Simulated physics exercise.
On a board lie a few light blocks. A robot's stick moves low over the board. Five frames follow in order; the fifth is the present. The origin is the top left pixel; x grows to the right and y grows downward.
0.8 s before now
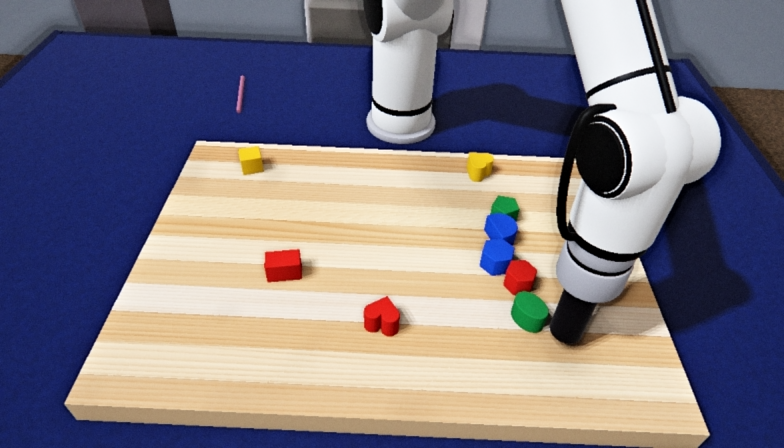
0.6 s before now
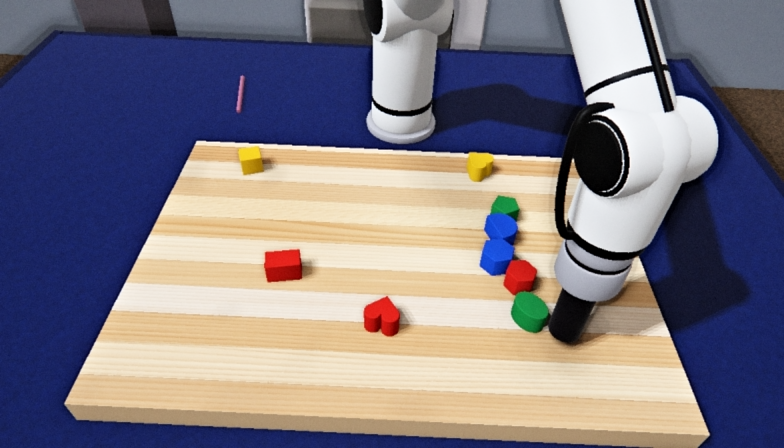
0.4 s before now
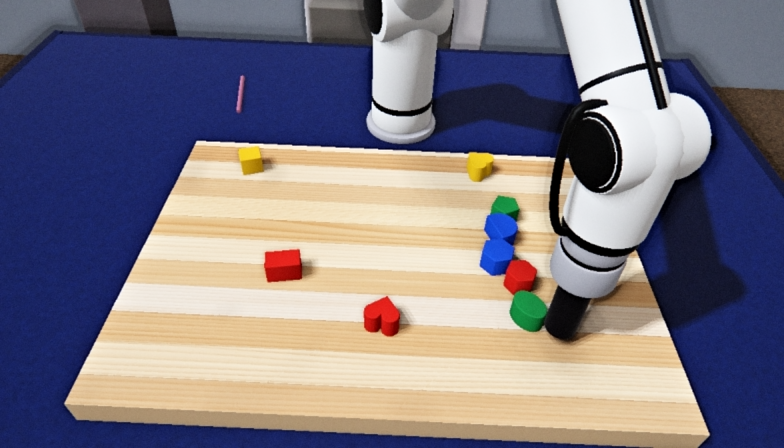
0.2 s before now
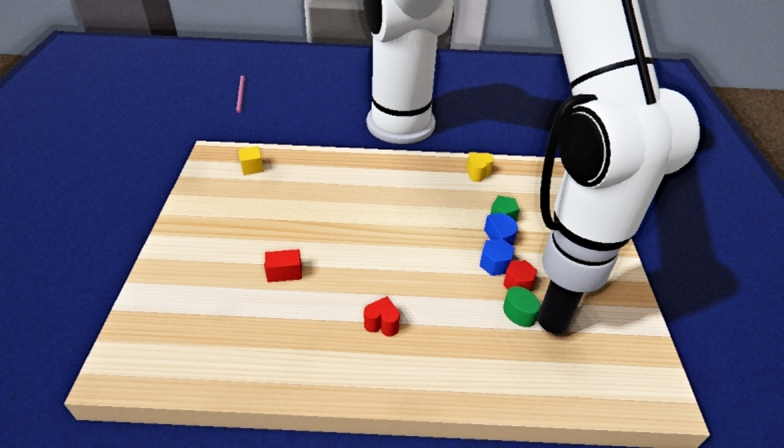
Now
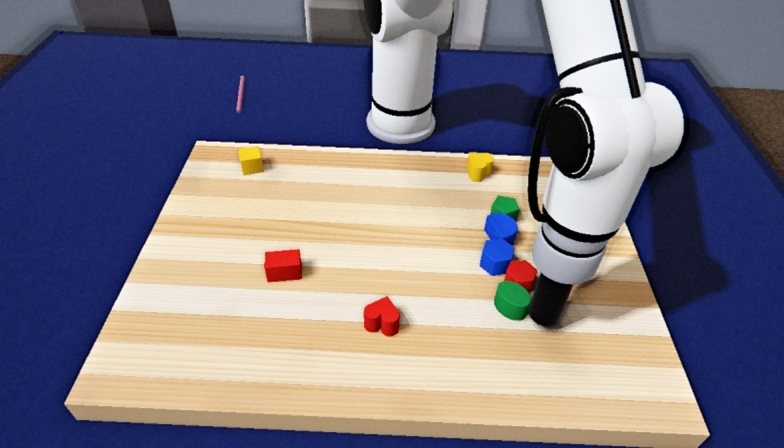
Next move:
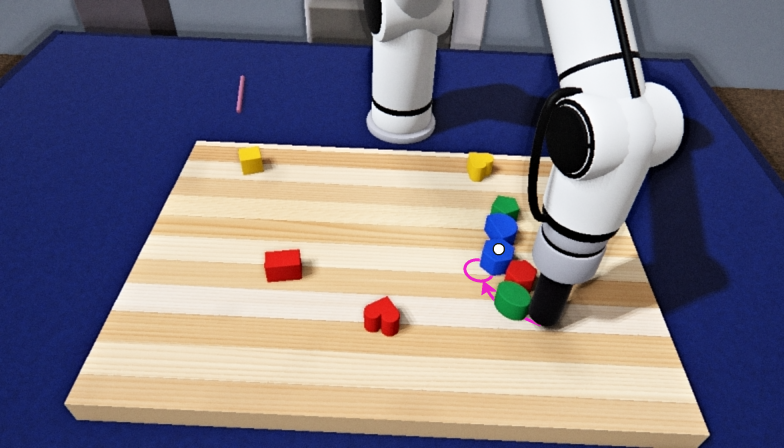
A robot arm's black stick nudges the green oval block slightly left across the wooden board.
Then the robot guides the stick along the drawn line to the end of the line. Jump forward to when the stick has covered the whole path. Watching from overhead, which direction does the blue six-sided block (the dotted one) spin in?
The block turns clockwise.
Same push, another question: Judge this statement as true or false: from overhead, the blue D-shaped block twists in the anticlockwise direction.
That is true.
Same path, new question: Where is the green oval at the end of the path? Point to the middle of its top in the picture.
When the path ends, it will be at (452, 246).
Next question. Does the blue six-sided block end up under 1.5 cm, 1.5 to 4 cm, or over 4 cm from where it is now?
Band: 1.5 to 4 cm.
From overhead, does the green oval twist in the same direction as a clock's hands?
No, that is not what happens.
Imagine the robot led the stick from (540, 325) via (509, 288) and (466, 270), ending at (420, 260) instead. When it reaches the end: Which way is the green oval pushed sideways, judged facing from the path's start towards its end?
Its sideways move is to the left.
Drawn move, from (540, 325) over (510, 312) and (489, 292) to (479, 270); the dot is on the blue six-sided block.
The first path, step by step. One third of the way, stick (512, 301); green oval (487, 277), turned 15° clockwise.
Two thirds of the way, stick (491, 282); green oval (466, 259).
At the end, stick (481, 260); blue six-sided block (502, 241), turned 35° clockwise; blue D-shaped block (508, 221), turned 25° anticlockwise; green pentagonal block (506, 202); green oval (452, 246), turned 25° anticlockwise.
